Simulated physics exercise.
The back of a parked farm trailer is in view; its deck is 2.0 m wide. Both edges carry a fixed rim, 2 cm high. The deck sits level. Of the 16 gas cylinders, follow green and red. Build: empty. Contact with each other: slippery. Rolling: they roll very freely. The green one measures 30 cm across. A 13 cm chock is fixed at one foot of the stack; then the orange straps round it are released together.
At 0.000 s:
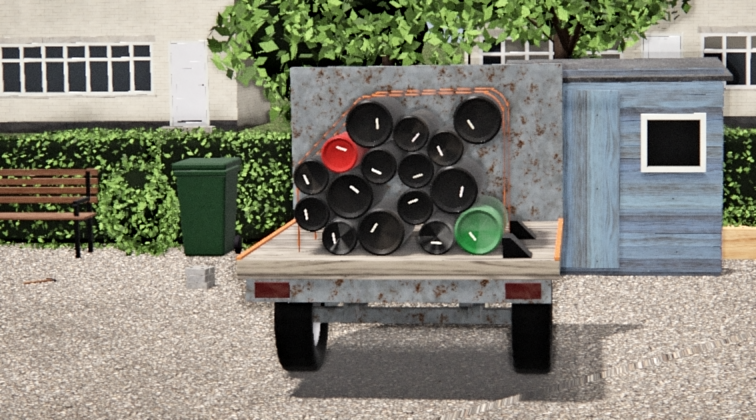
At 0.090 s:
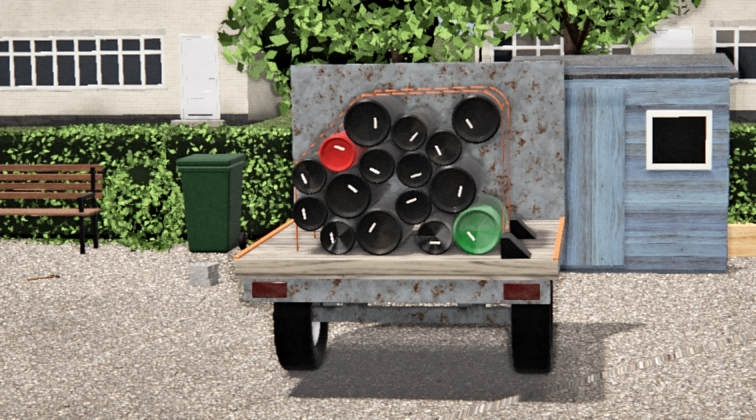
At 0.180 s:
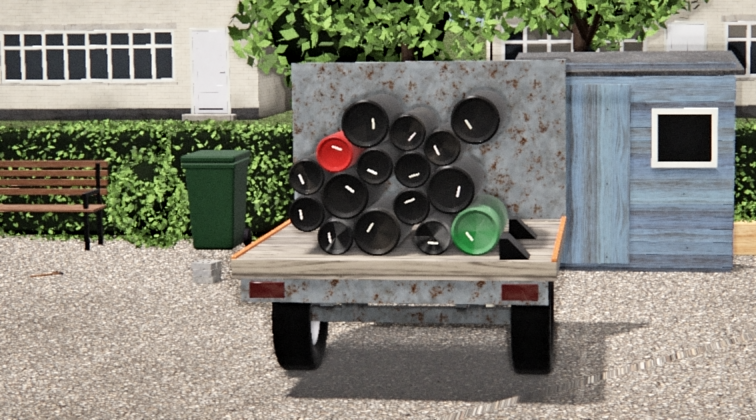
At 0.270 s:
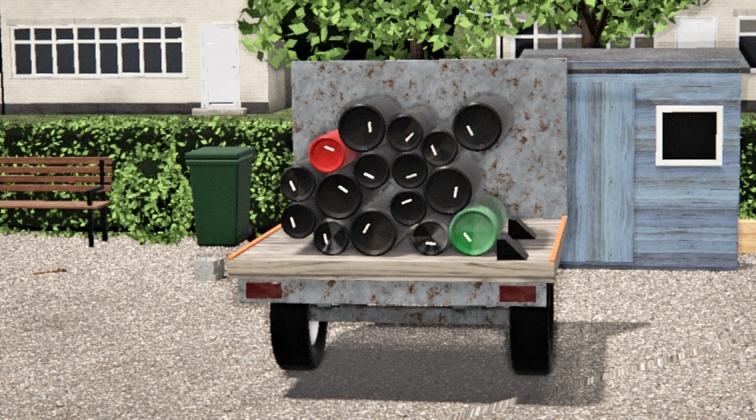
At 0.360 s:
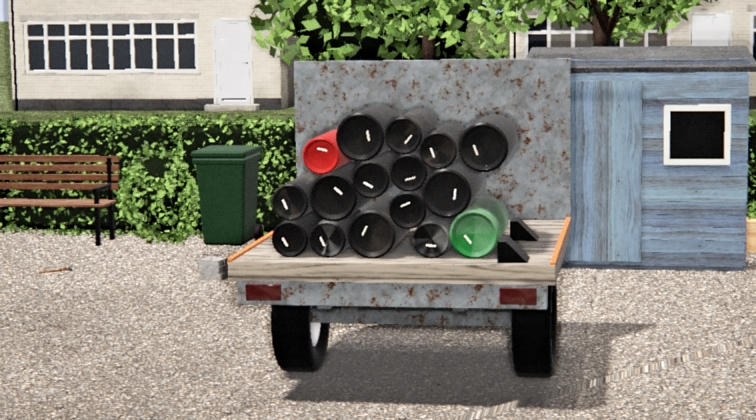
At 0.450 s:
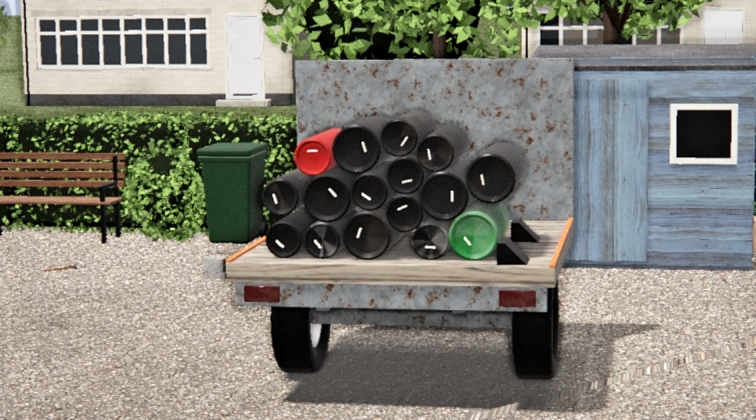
At first, orange straps loop around a stack of dark cylinders, with one red and one green, on a parked trailer's level deck. The straps disappear, and the stack spreads leftward, carrying the red cylinder slightly left. The upper-right cylinder then sinks against its neighbours, while the green one barely moves.
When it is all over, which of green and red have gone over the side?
Once things settle, the green cylinder has stayed on while the red has come off.
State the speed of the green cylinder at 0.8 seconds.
0.0 m/s or so.
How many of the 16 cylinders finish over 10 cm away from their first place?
The number you get is 13.
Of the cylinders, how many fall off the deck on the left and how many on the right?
6 on the left side and 1 on the right side.
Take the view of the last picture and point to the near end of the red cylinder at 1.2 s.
(199, 236), roughly.
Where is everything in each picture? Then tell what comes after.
In the first frame, green at (478, 232), red at (339, 155); straps tight; chock at (508, 247); the deck is level; 4 of the 16 lie on the deck itself.
In the second frame, green at (477, 232), red at (337, 154); straps on.
In the third frame, green at (475, 233), red at (334, 154); no straps.
In the fourth frame, green at (473, 233), red at (327, 155); straps gone.
In the fifth frame, green at (473, 235), red at (321, 156); no straps.
In the sixth frame, green at (473, 237), red at (312, 157); no straps; chock at (502, 253).
After 0.8 s, green is on the deck, 50 cm from the right edge; red is up on others, 25 cm from the left edge, rolling left; 1 off so far.
After 1.2 s, red is dropping off the left side; no change for green; 3 off so far.
At rest (5.3 s), green is on the deck, 50 cm from the right edge; red is on the ground to the left; 7 off so far.
